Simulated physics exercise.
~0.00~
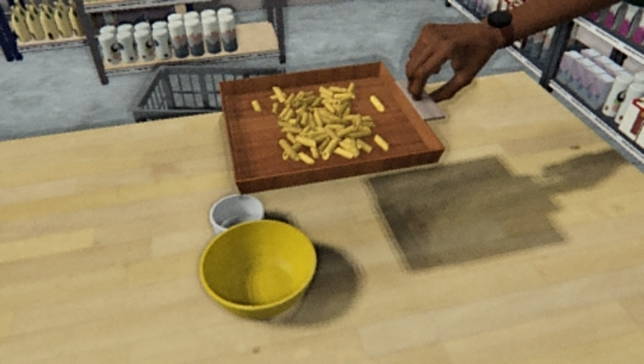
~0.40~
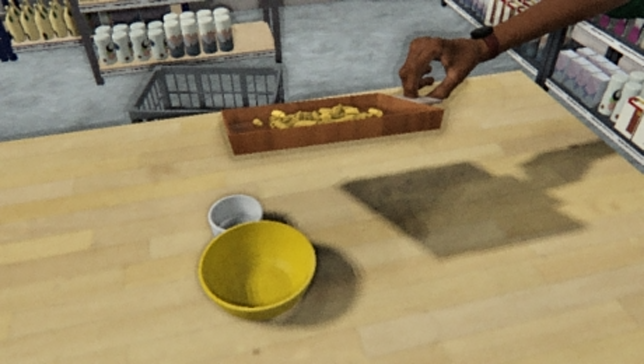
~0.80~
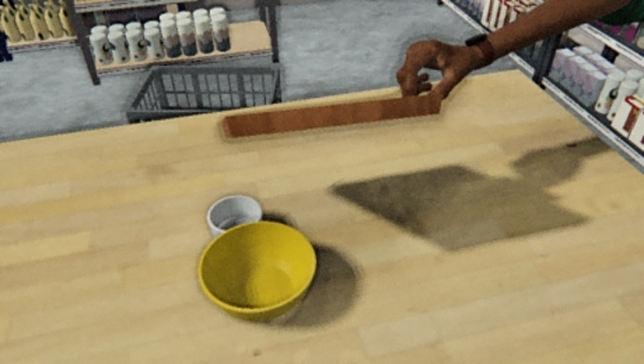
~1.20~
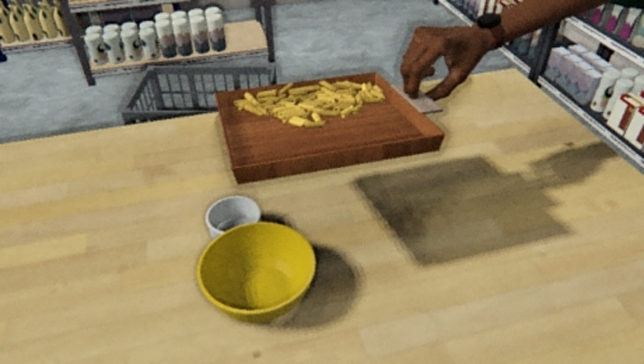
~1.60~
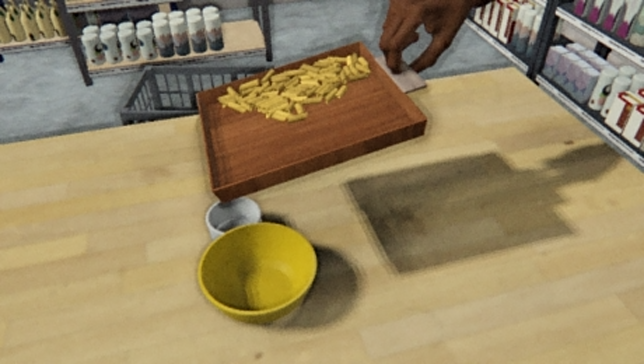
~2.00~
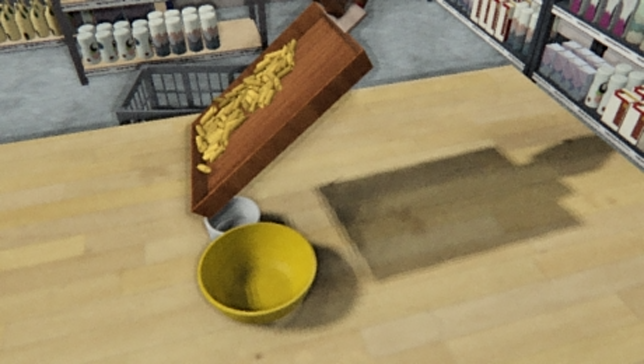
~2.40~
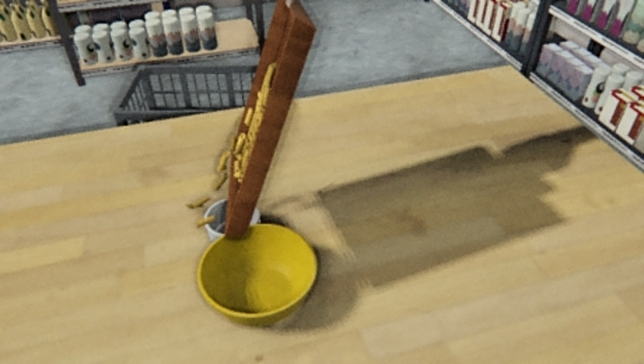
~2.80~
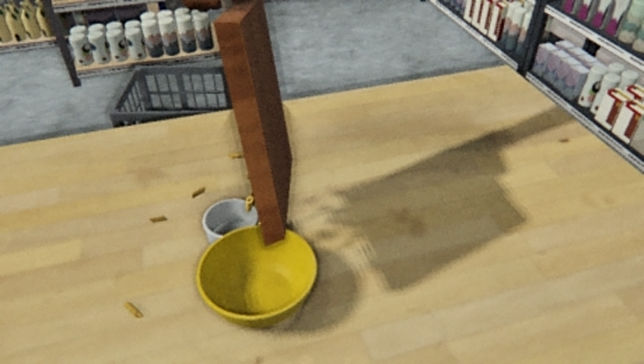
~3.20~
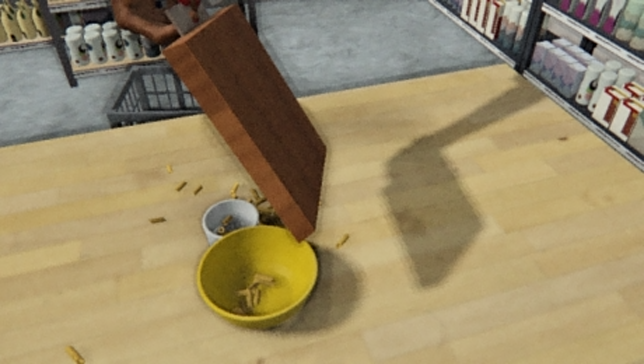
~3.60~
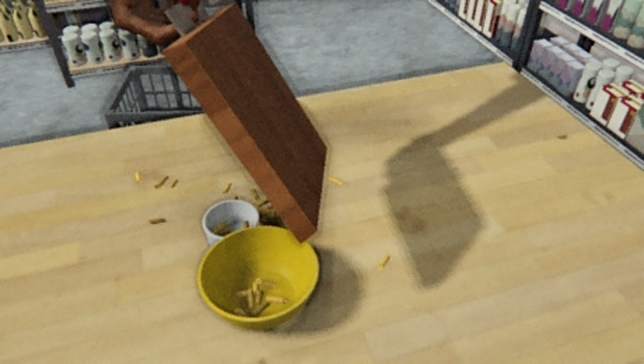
A hand tips a tray of pasta, scattering most pieces outside the bowl and dish.
